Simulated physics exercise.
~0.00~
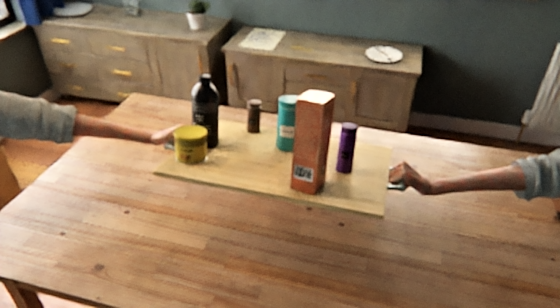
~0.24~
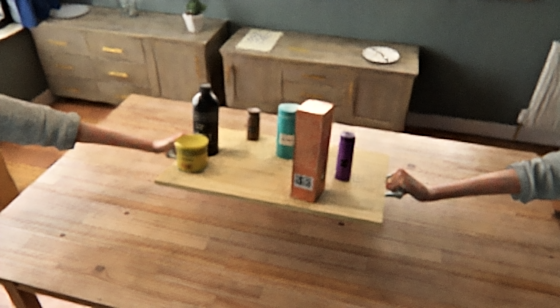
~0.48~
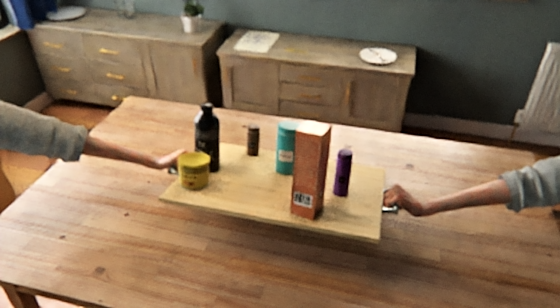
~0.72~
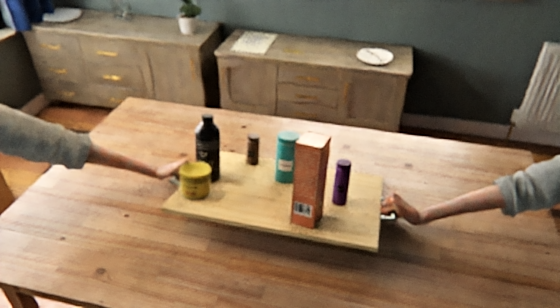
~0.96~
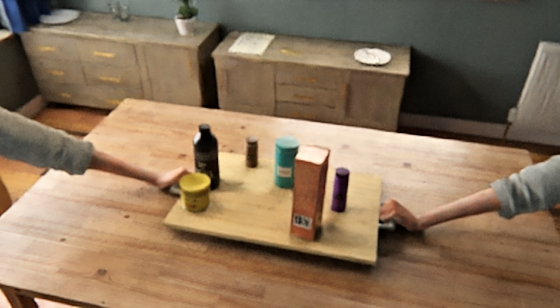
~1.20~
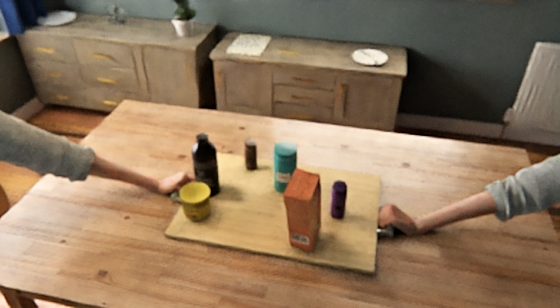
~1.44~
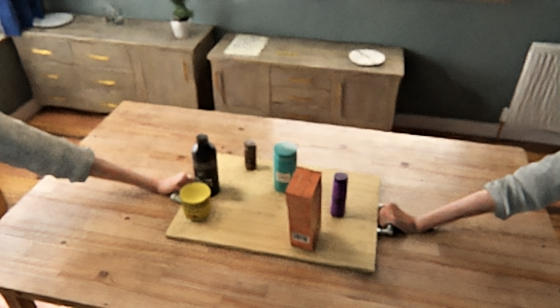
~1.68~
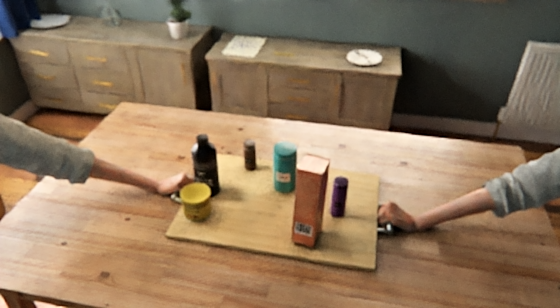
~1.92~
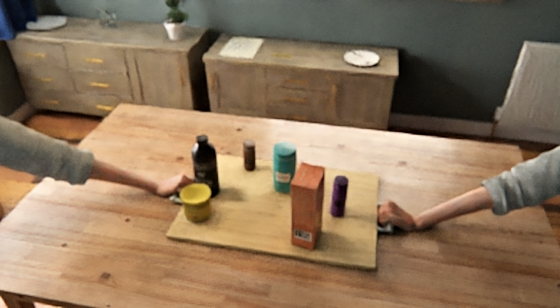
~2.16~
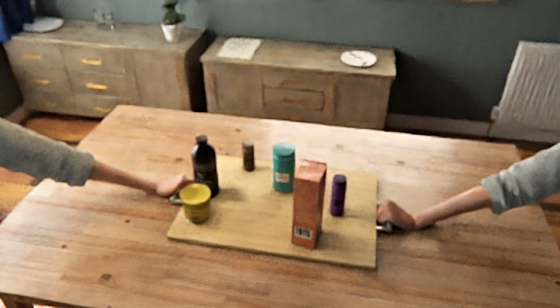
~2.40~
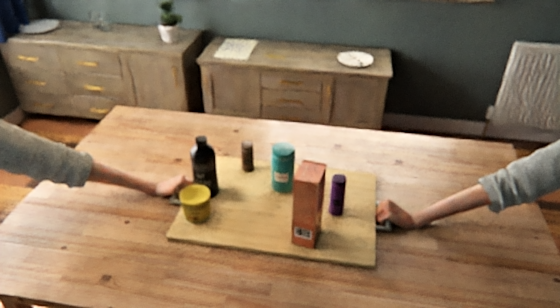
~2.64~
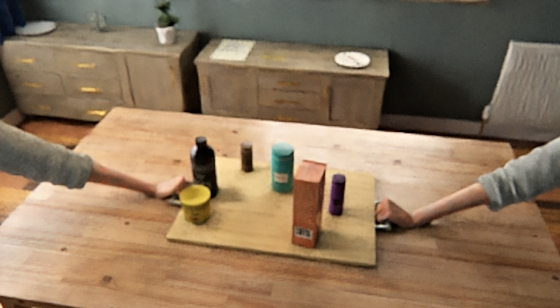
Room with wooden table and sideboards, two hands lowering a loaded board onto the tabletop, orange carton rocking, everything ending upright.
